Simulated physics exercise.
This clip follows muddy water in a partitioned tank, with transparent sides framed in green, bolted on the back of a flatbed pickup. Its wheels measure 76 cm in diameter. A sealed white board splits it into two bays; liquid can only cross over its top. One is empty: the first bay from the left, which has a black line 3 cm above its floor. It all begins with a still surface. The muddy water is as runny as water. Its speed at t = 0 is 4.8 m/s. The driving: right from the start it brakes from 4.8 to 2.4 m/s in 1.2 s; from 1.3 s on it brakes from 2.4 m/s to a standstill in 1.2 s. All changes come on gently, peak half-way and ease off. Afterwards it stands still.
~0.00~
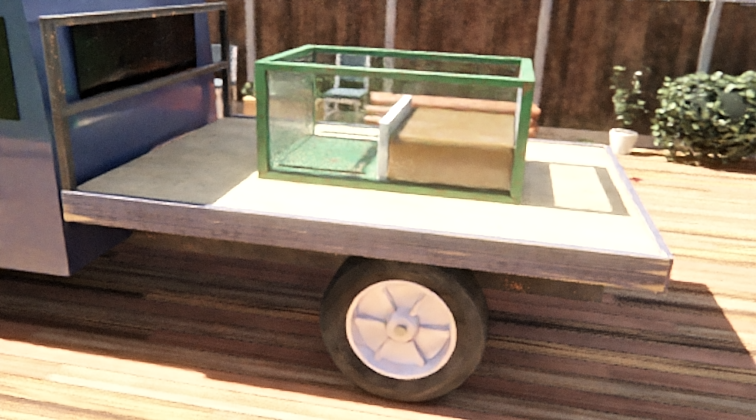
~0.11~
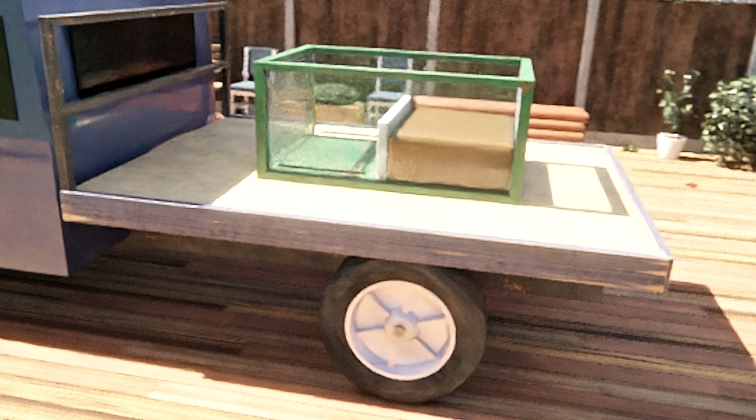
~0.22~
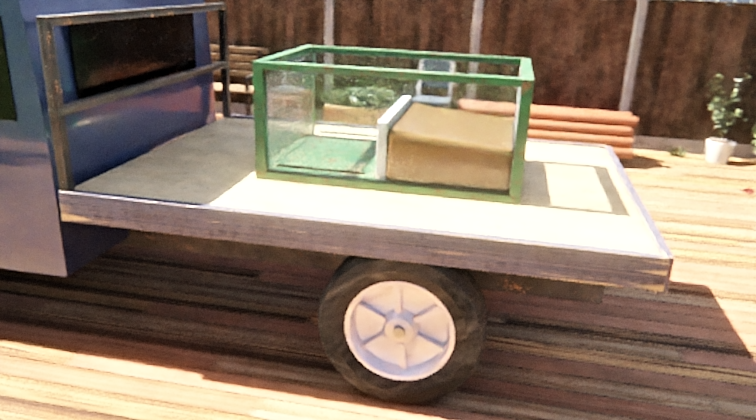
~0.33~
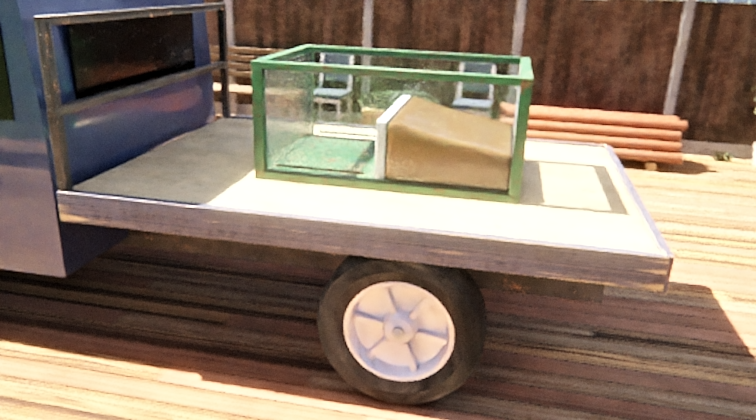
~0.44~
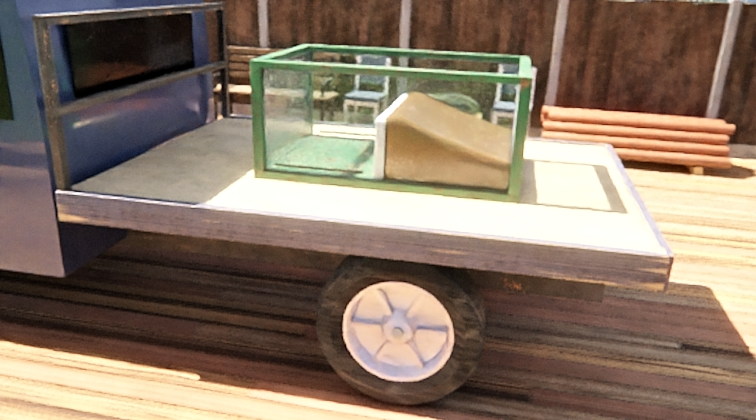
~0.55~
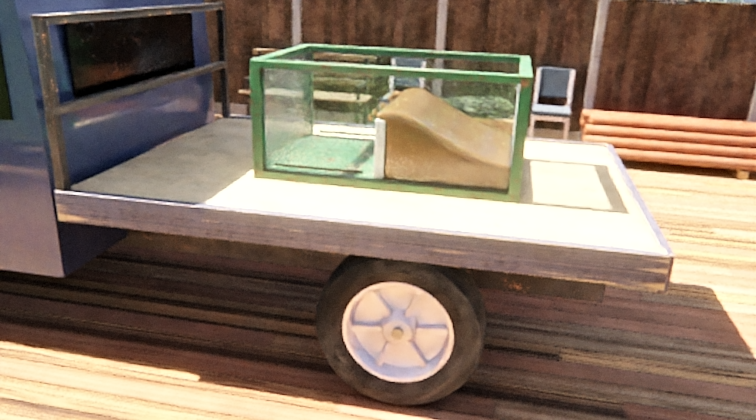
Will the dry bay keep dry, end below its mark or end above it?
The empty bay finishes over the mark.
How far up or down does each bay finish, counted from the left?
In cm: 5 up, 4 down.
Then, 1.25 s in, the mean depths from the left are 2, 21 cm.
Then, 2.05 s in, the mean depths from the left are 4, 19 cm.
Then, 3.05 s in, the mean depths from the left are 5, 19 cm.
Then, 5.49 s in, the mean depths from the left are 5, 19 cm.
